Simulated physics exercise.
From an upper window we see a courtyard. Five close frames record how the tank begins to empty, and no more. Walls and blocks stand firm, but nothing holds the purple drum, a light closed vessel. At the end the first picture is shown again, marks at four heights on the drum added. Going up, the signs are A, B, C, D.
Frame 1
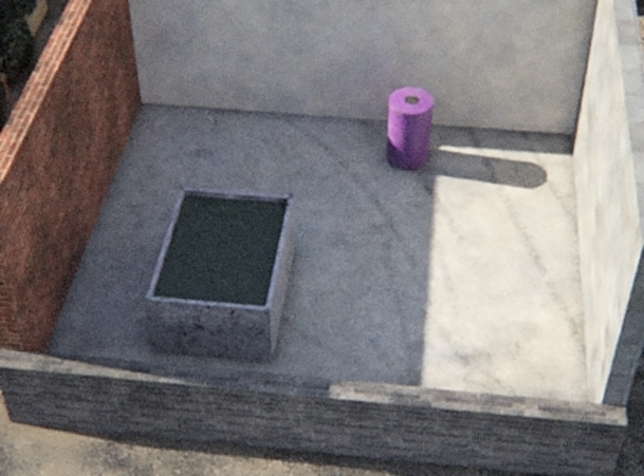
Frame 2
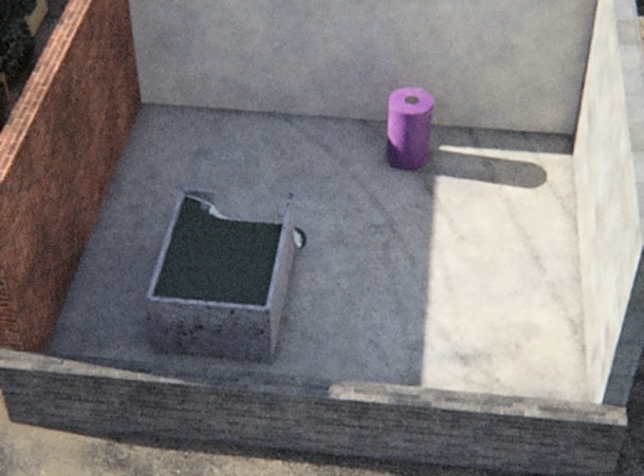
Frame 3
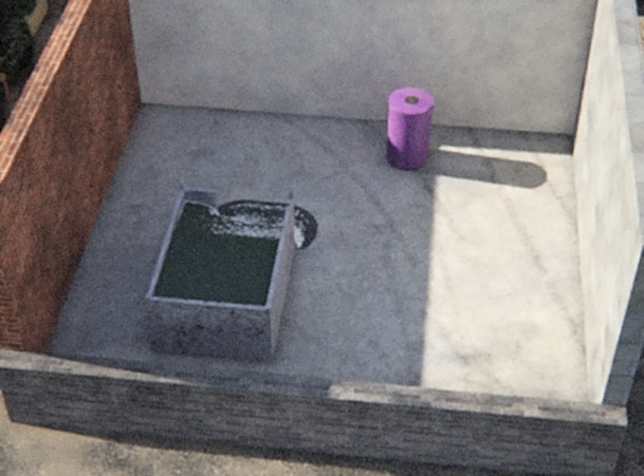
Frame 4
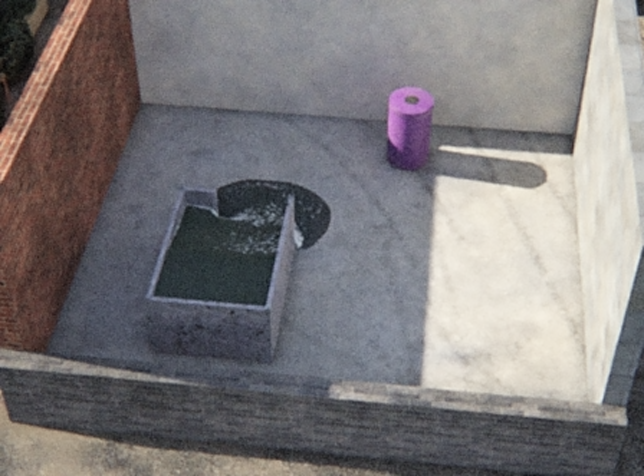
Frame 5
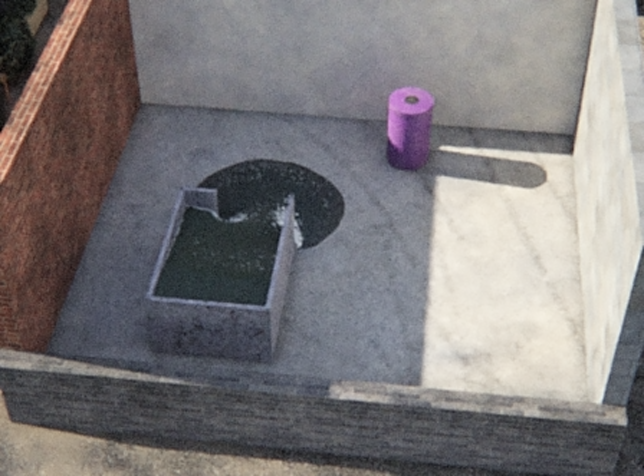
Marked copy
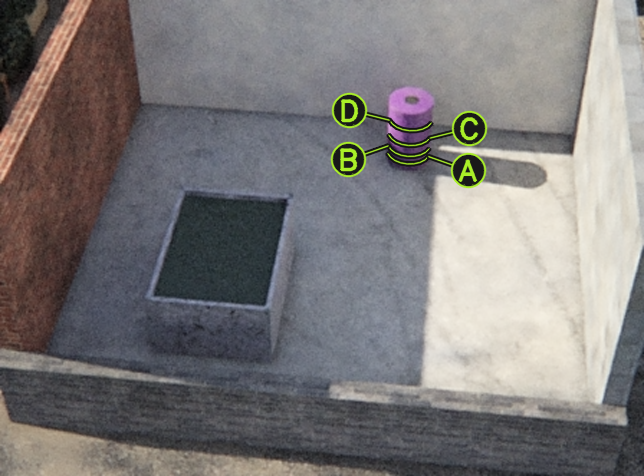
In a walled courtyard with a purple drum near the back wall, a full stone tank broke open at its far right corner, and dark water poured out and spread across the ground behind it.
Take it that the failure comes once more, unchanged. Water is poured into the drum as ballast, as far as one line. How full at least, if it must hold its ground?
B will do.
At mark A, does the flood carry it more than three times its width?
No, it does not.
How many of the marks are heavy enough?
Three of them.
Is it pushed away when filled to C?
No.
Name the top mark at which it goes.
The answer is A.
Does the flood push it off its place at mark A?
Yes, that goes wrong.
In lime, A at (407, 163); B at (407, 156); C at (408, 145); D at (409, 130); from the bottom up A, B, C, D.
For mark A, it is pushed about twice its own width away.
For mark B, it does not move.
For mark C, it does not move.
For mark D, it does not move.
